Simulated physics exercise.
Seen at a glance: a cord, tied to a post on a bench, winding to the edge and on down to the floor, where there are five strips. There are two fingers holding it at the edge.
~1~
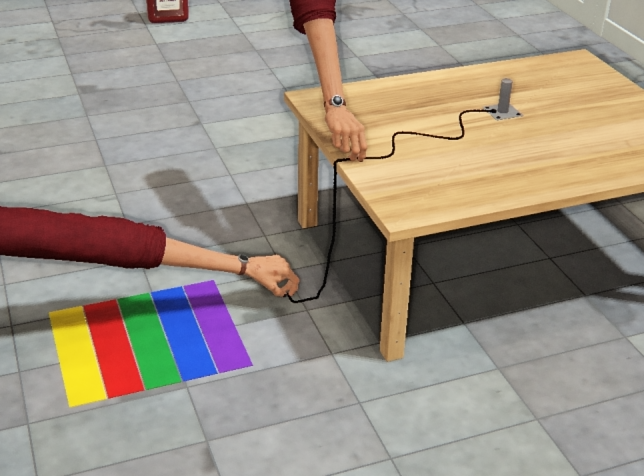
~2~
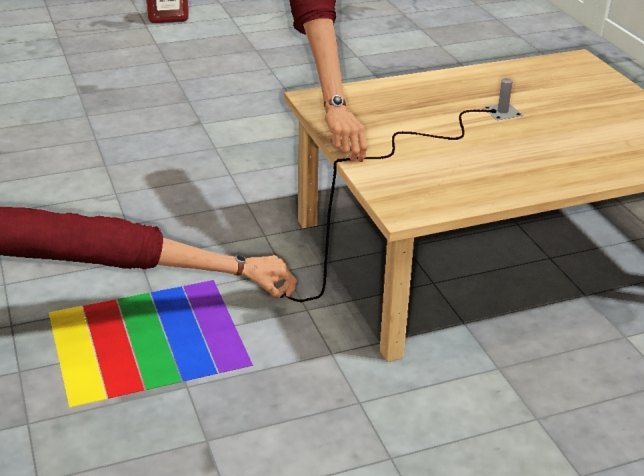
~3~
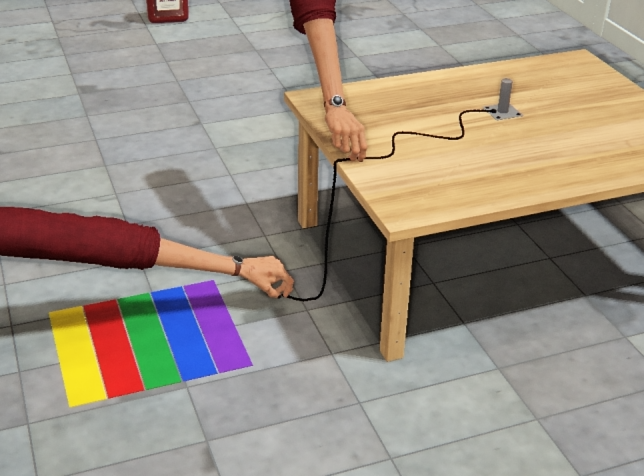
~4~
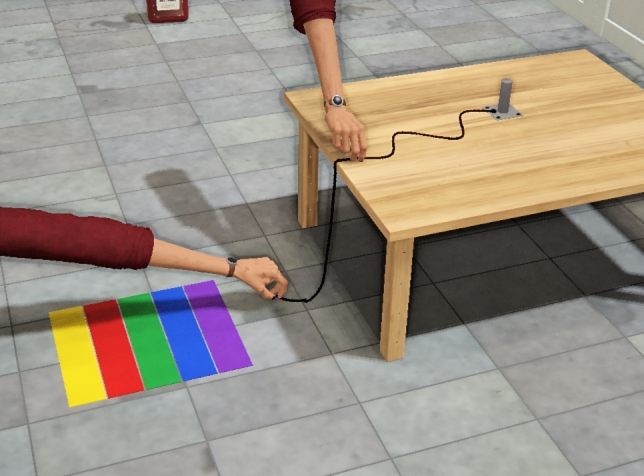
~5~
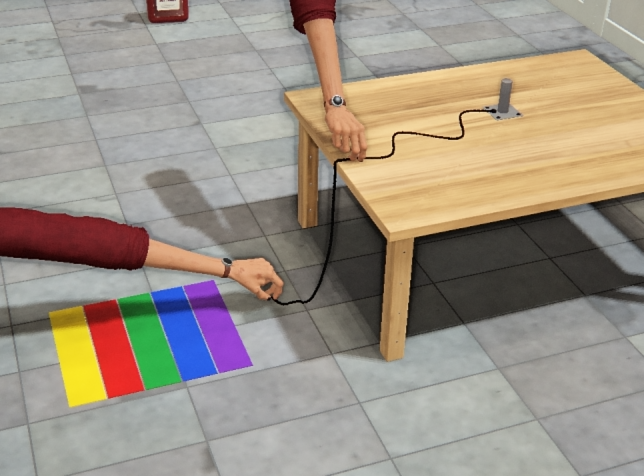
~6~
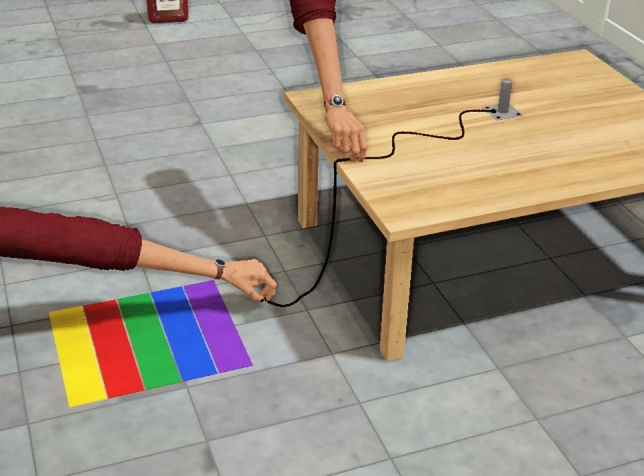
On a grey tiled floor beside a wooden table, a hand slowly drawing a black cord's end slightly left near coloured strips.
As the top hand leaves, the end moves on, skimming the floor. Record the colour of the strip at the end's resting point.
Resting point: Red strip.
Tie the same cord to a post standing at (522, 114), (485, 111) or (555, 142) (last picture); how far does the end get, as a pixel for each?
First try about (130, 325), second about (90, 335), third about (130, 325).
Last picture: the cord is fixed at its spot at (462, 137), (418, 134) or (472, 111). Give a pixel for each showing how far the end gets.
First try around (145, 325), second around (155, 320), third around (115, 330).
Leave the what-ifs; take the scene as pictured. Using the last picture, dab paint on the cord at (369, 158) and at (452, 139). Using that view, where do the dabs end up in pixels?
Point one to (309, 178), point two to (415, 134).
A little later, end near (180, 316); over blue.
Next, end near (137, 325); over green.
When it is tight, end near (110, 330); over red. It gets as far as the red strip.
